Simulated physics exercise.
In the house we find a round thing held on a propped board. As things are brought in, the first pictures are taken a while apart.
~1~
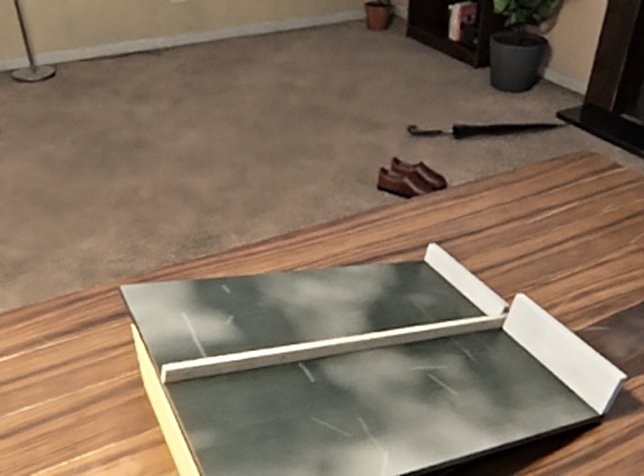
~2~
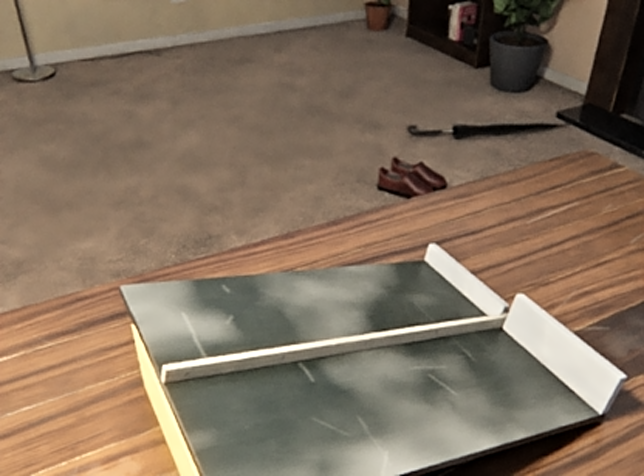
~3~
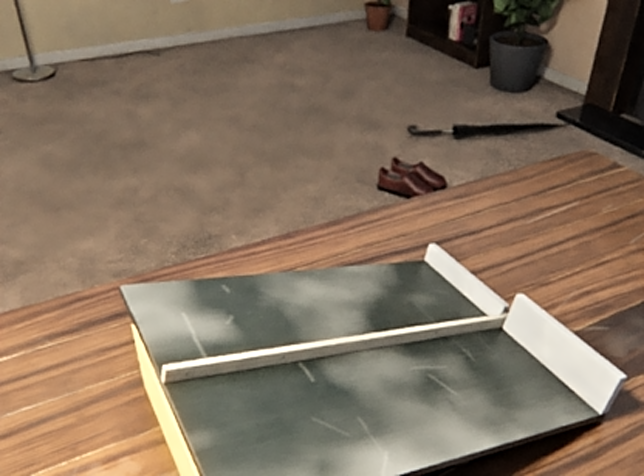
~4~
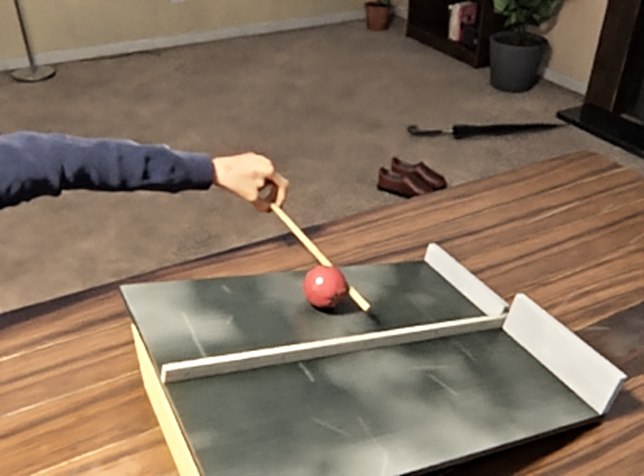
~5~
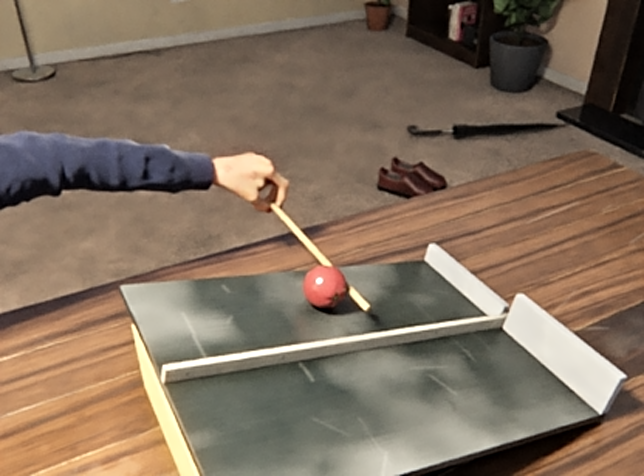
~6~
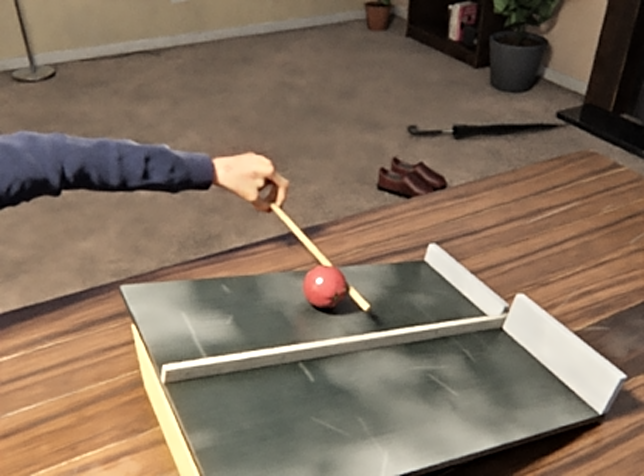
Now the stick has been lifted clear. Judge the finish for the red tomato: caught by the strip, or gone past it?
Caught.
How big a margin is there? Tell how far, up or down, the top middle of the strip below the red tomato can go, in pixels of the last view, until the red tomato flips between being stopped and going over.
Move it 8 pixels downward and it flips.
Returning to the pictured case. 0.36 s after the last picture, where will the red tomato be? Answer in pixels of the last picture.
Around (371, 283).
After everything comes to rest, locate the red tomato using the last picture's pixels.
End position, centre: Approx. (449, 275).
Then, 0.36 s later than the last frame, red tomato rolling on the board near (370, 283).
When it is over, the red tomato gets caught, near (449, 275).
